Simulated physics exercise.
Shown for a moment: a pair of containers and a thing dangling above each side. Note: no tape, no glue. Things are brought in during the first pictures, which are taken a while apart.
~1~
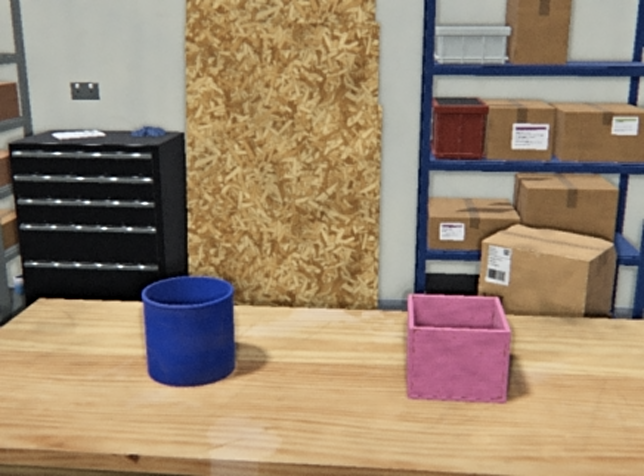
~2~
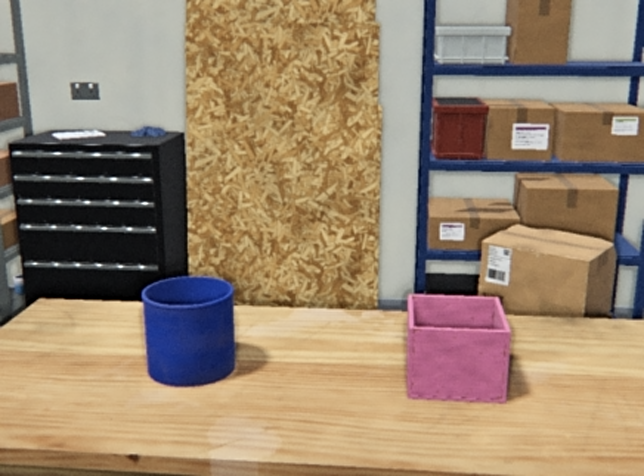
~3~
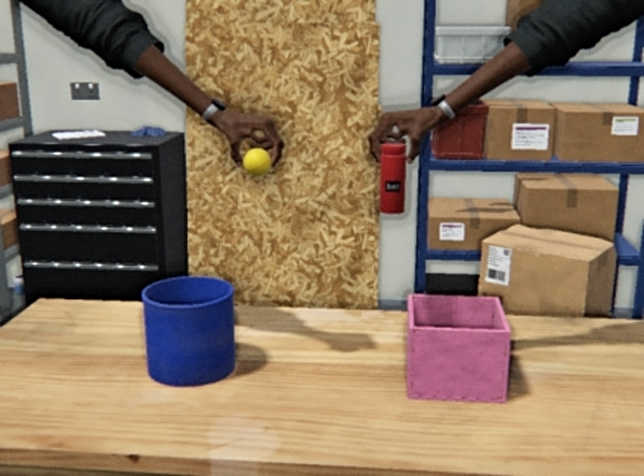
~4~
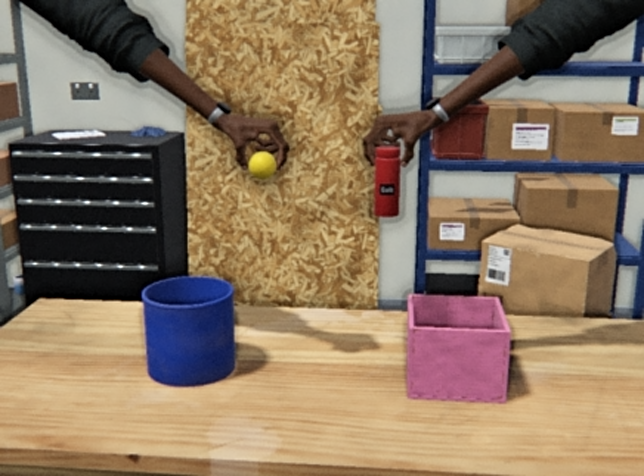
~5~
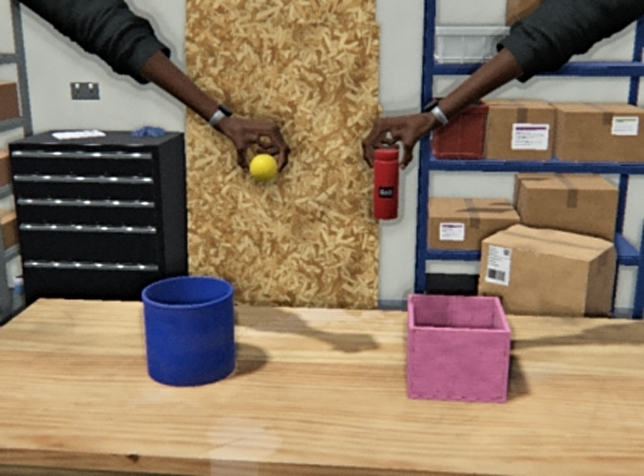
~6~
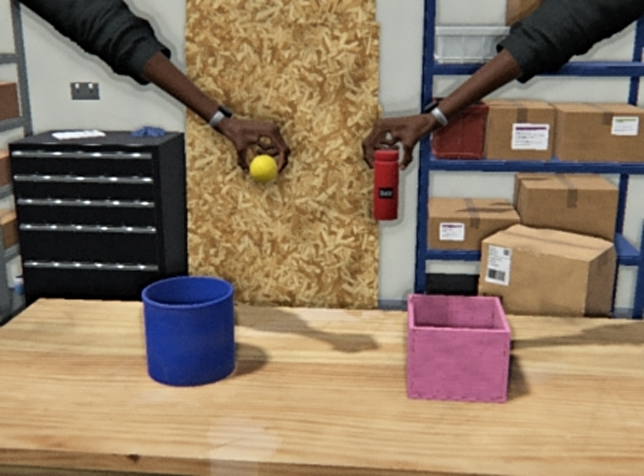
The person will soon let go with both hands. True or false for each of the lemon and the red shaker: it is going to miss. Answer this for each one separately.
Answers: Lemon, true; red shaker, true.
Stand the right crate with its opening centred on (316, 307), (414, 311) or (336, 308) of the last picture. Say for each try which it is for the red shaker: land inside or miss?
Try 1: It stays out. Try 2: It gets in. Try 3: It stays out.
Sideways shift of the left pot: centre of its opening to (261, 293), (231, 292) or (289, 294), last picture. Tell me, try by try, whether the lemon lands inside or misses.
The lemon: Makes it in; makes it in; makes it in.
Then, 0.20 s later than the last frame, lemon dropping near (265, 232); red shaker dropping near (385, 247).
When it is over, the lemon ends up outside, near (268, 360); the red shaker ends up outside, near (382, 347).
